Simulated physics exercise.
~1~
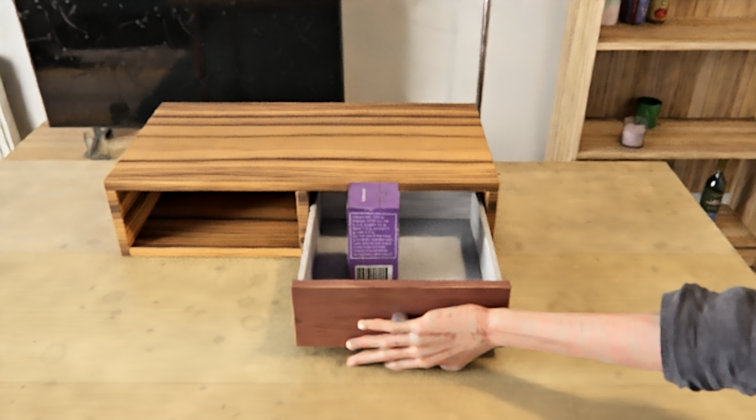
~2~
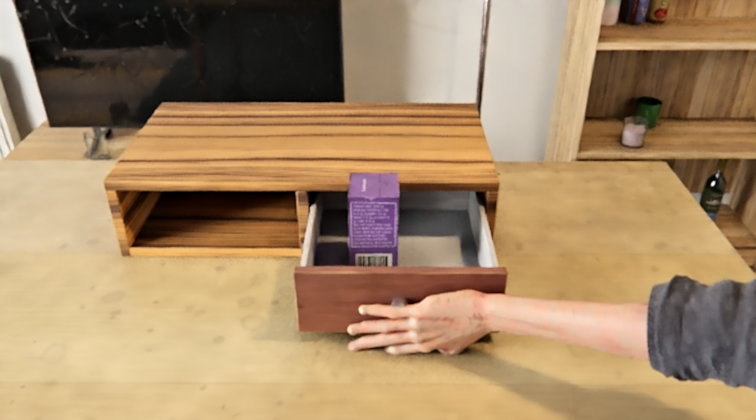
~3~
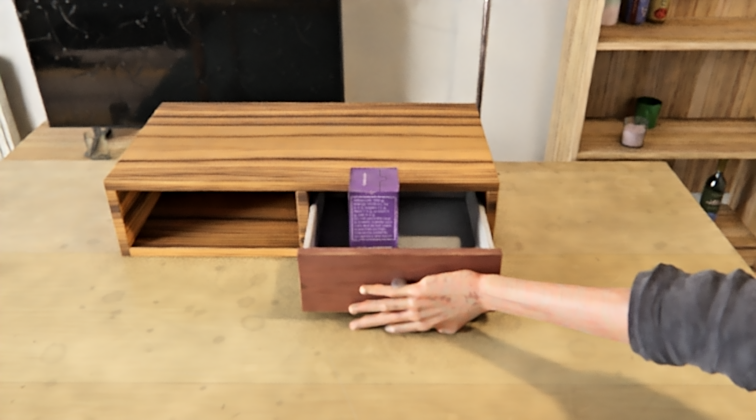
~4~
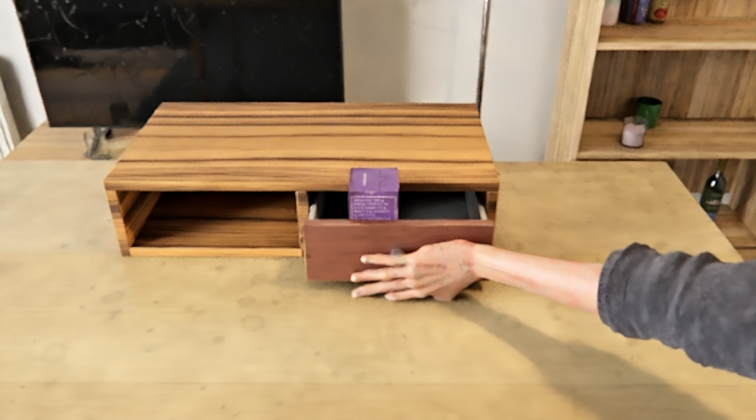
On a wooden table, a hand pushes the open drawer of a striped wooden chest inward, carrying an upright purple carton back with it, until the drawer is mostly in but still ajar, the carton's top showing above its front.
